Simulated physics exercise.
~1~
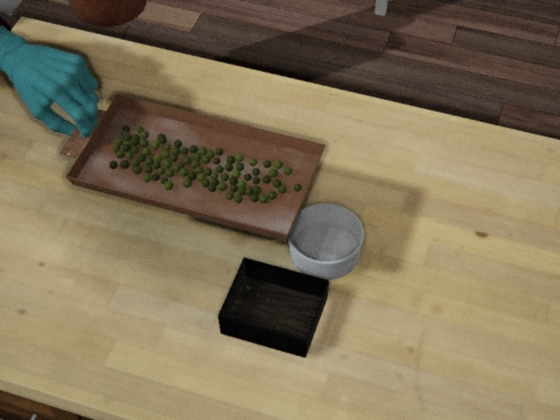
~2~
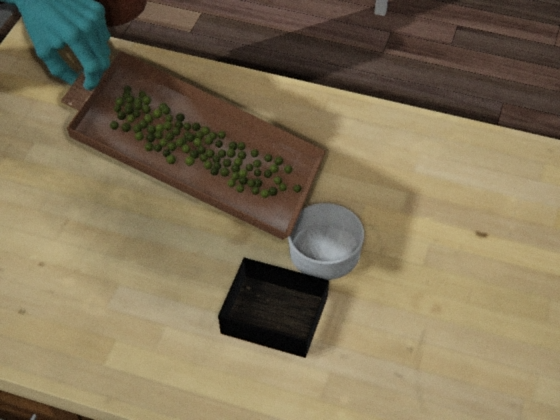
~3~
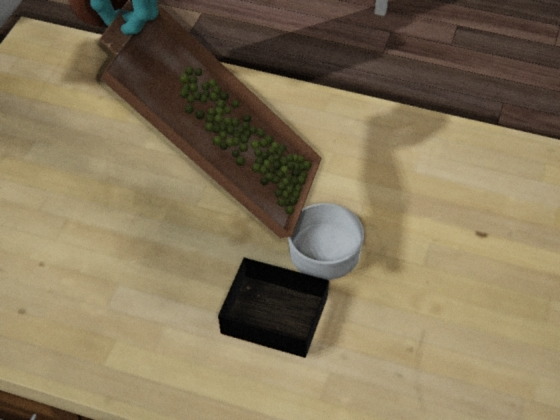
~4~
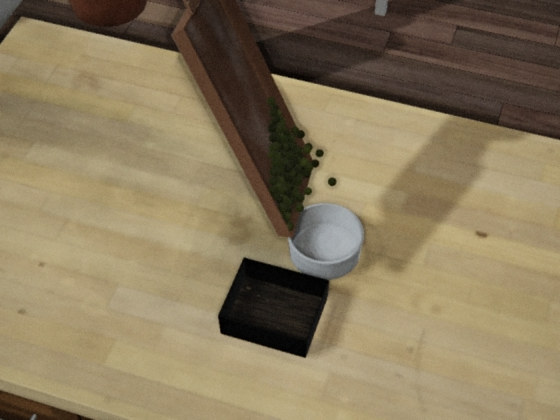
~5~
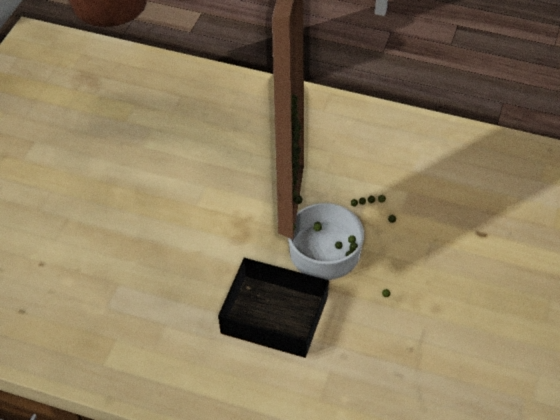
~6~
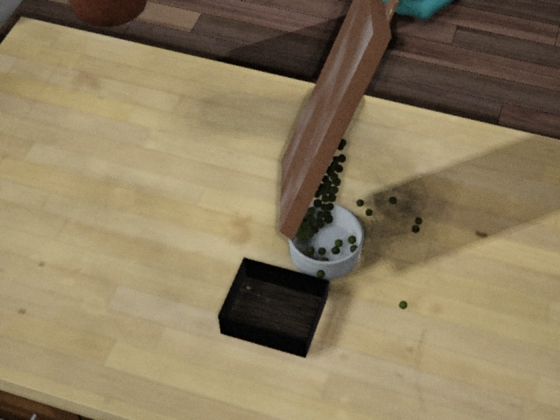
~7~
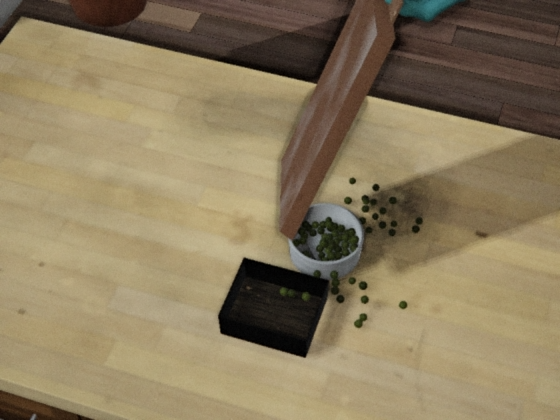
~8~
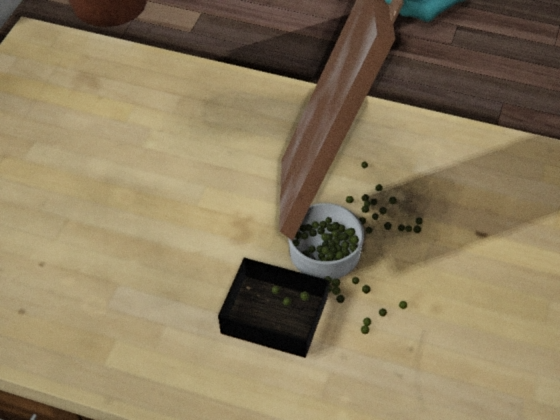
Brown tray tipped by a teal-gloved hand, pouring small green olives into a white dish, with many scattering across the wooden table.
